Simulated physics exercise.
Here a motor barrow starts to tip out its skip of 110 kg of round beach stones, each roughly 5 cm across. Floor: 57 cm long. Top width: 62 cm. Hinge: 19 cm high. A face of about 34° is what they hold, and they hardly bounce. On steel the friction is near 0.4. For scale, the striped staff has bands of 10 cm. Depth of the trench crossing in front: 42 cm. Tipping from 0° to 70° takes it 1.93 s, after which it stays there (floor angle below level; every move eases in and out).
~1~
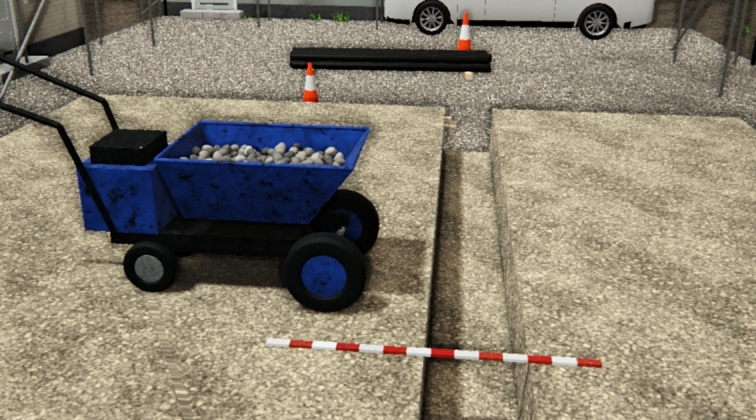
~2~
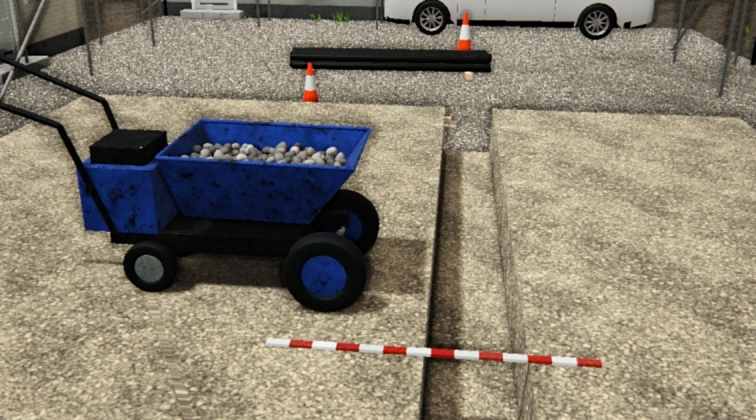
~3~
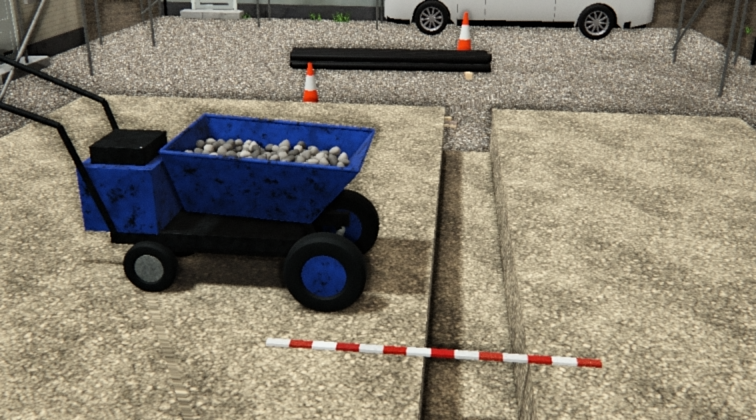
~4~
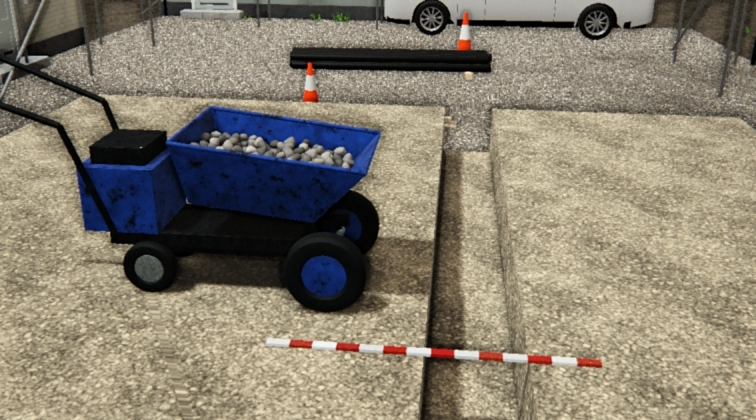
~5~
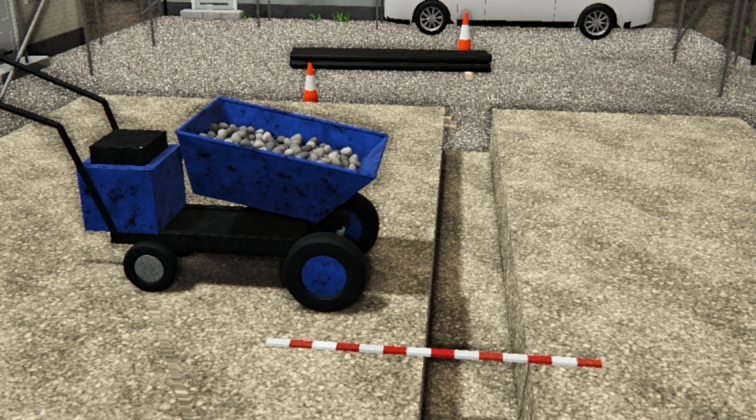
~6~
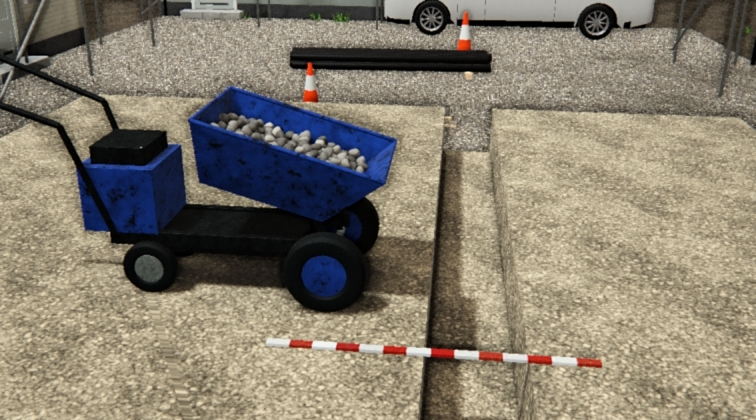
On a gravelly yard with a narrow trench and a red-and-white striped pole, a blue motor barrow stood still while its skip of round stones slowly tilted, the back rising and the front leaning right.
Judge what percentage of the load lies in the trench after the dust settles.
About 97 %.
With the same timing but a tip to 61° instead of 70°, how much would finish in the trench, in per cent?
Roughly 90% would end there.
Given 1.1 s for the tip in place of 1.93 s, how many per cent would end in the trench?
Estimate: About 90 %.
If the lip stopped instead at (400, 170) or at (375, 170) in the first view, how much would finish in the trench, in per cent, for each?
Roughly 50 in a hundred from the first, 80 in a hundred from the second.
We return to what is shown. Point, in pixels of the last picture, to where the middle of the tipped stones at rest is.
The resting stones are centred at roughly (481, 354).
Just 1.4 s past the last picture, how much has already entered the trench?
Roughly 60 percent of the load.
Then, 0.9 s after the last picture the floor is at 59°, 99 % in the skip, 1 % in the trench; the foremost stones are at (458, 234).
Then, 1.4 s after the last picture the floor is at 70°, 38 % in the skip, 60 % in the trench, 2 % past the trench; the foremost stones are at (558, 290).
Then, 1.8 s after the last picture the floor is at 70°, 16 % in the skip, 81 % in the trench, 3 % past the trench; the foremost stones are at (606, 304).
Then, 3.7 s after the last picture the floor is at 70°, 0 % in the skip, 97 % in the trench, 3 % past the trench; the foremost stones are at (617, 306).
